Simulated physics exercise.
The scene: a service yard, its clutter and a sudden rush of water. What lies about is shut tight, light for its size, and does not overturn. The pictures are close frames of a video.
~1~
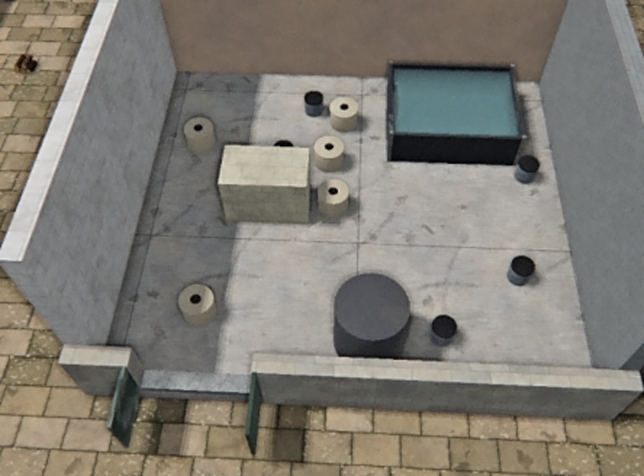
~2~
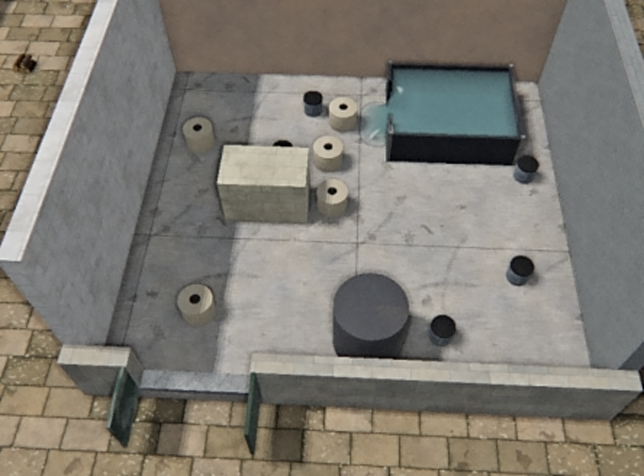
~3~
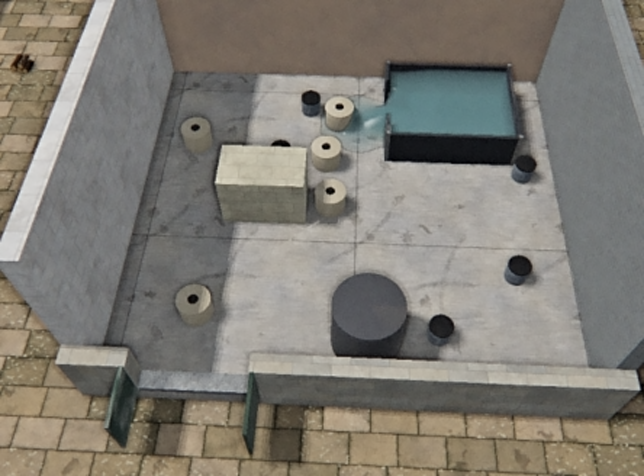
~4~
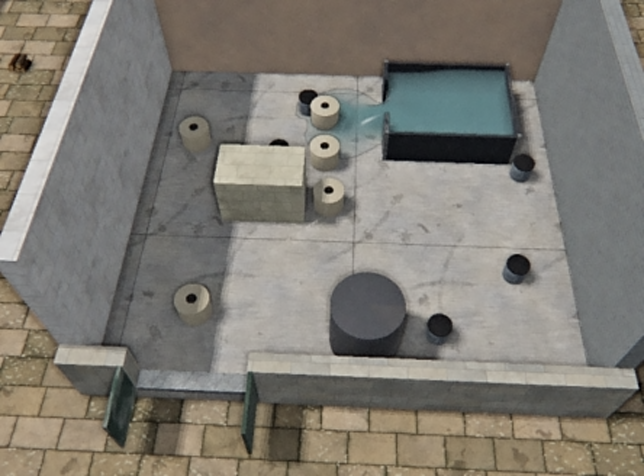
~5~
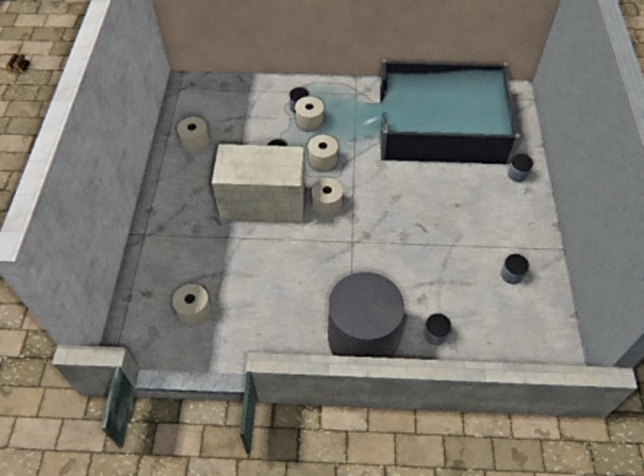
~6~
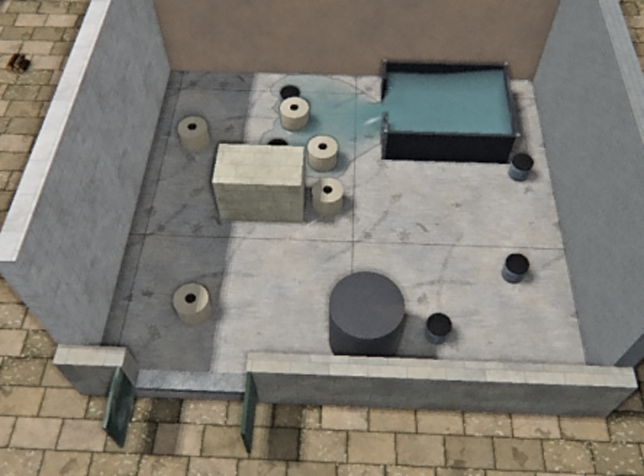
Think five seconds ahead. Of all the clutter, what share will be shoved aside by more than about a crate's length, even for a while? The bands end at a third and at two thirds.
That comes to one to two thirds.
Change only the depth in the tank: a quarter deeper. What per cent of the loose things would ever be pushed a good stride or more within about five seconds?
Roughly 40 per cent.
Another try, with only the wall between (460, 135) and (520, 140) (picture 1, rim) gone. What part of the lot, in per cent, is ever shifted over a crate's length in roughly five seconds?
Near 20 in a hundred.
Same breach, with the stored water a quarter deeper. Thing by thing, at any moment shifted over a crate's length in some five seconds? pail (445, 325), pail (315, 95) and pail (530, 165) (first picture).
In turn: Under that, swept aside, under that.
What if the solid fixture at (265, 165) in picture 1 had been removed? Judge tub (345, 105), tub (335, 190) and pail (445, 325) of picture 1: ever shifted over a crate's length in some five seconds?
In that order: Swept aside, not that far, short of that.
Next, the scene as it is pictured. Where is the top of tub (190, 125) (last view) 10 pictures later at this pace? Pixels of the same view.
Around (161, 128).
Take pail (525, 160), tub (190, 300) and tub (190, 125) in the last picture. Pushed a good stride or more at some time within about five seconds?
One after the other: Under that, no, pushed that far.
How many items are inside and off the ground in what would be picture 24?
The number is 3.
A moment on, 2 of 10 are well off their spots; 0 afloat.
Next, 3 of 10 are well off their spots; 2 afloat.
Later, 3 of 10 are well off their spots; 3 afloat.
In the end, 4 of 10 are well off their spots, and 4 have been at some point; 3 afloat.
